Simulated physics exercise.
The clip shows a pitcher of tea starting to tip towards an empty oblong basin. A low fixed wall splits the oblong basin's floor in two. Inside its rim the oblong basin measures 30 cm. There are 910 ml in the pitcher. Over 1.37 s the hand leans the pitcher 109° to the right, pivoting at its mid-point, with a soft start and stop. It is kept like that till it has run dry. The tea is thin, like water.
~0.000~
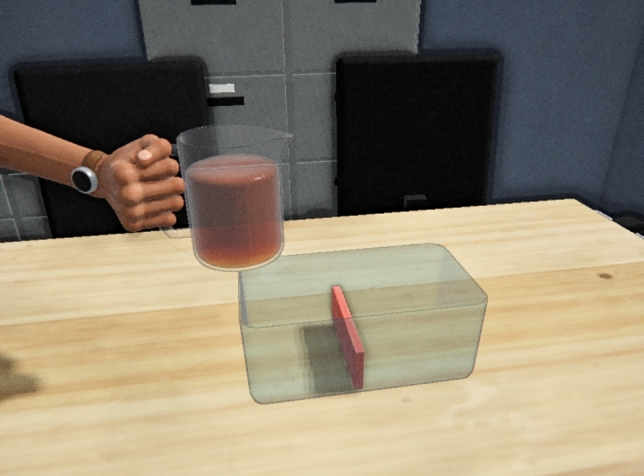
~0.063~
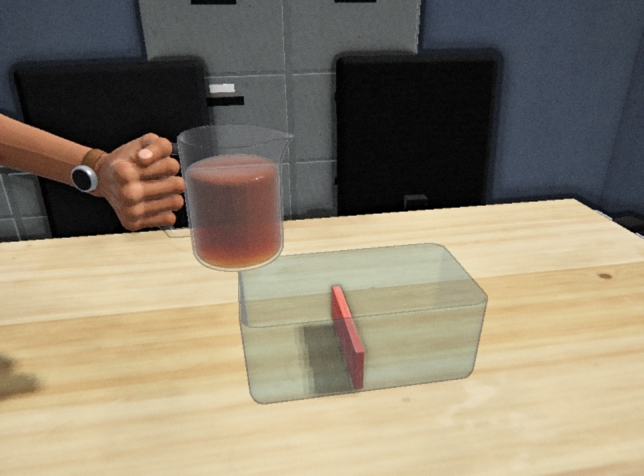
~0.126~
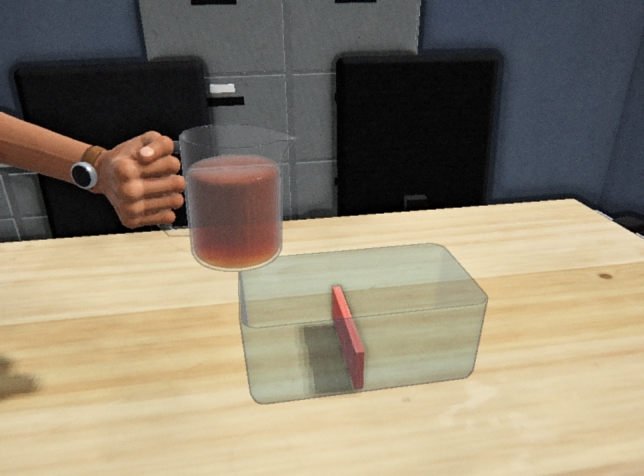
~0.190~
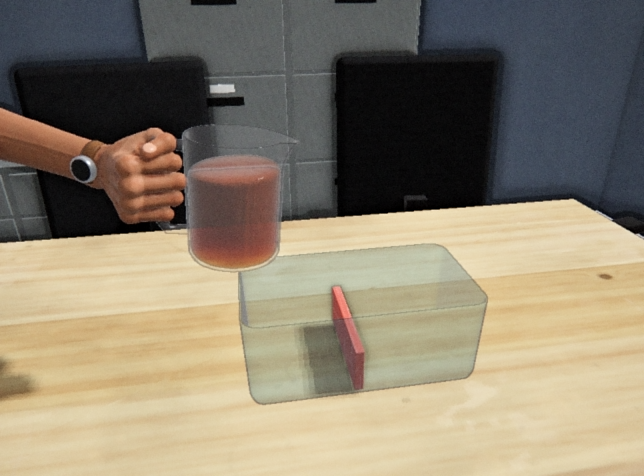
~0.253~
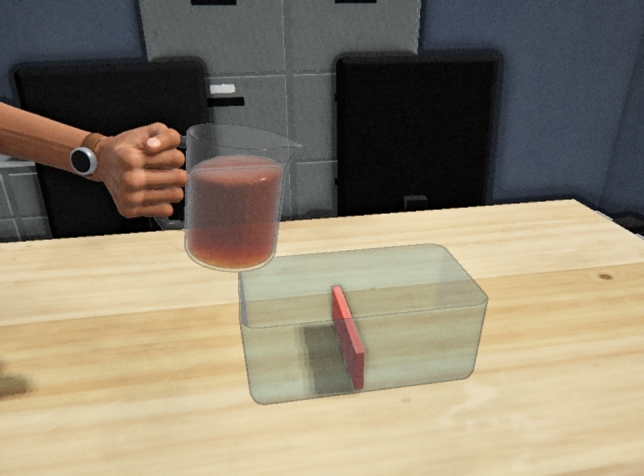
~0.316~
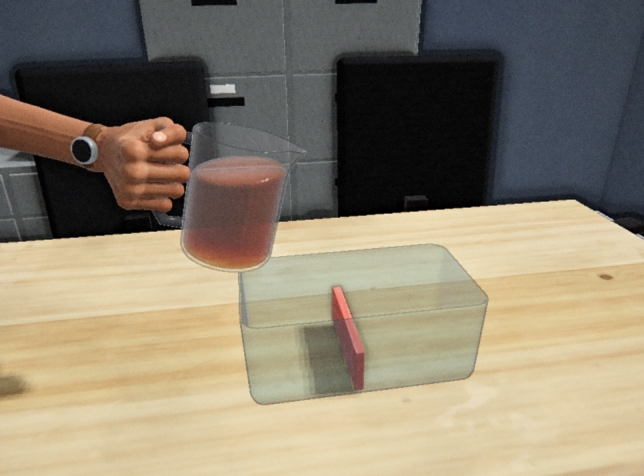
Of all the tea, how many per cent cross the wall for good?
The far part has some 63 per cent.
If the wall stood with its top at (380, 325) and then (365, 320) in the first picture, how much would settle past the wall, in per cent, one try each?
First 15, then 20 per cent.
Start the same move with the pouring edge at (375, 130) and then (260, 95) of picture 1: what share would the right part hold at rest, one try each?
First 85, then 35 per cent.
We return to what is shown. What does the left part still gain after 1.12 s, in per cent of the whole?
Some 32 per cent.
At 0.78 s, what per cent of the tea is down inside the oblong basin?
Near 1 in a hundred.
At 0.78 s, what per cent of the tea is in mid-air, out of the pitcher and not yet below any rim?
Some 10 per cent.
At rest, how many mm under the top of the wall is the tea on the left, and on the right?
Left about 44 mm, right about 38 mm.
Then, 0.78 s in, the tilt is 67° and 89 per cent is still to pour, 0 is left of the wall and 1 right of it.
Then, 1.12 s in, the tilt is 101° and 35 per cent is still to pour, 5 is left of the wall and 44 right of it.
Then, 1.48 s in, the tilt is 109° and 2 per cent is still to pour, 32 is left of the wall and 62 right of it.
Then, 1.87 s in, the tilt is 109° and 0 per cent is still to pour, 37 is left of the wall and 63 right of it.
Finally, 37 per cent lies left of the wall, 63 right of it and 1 outside.
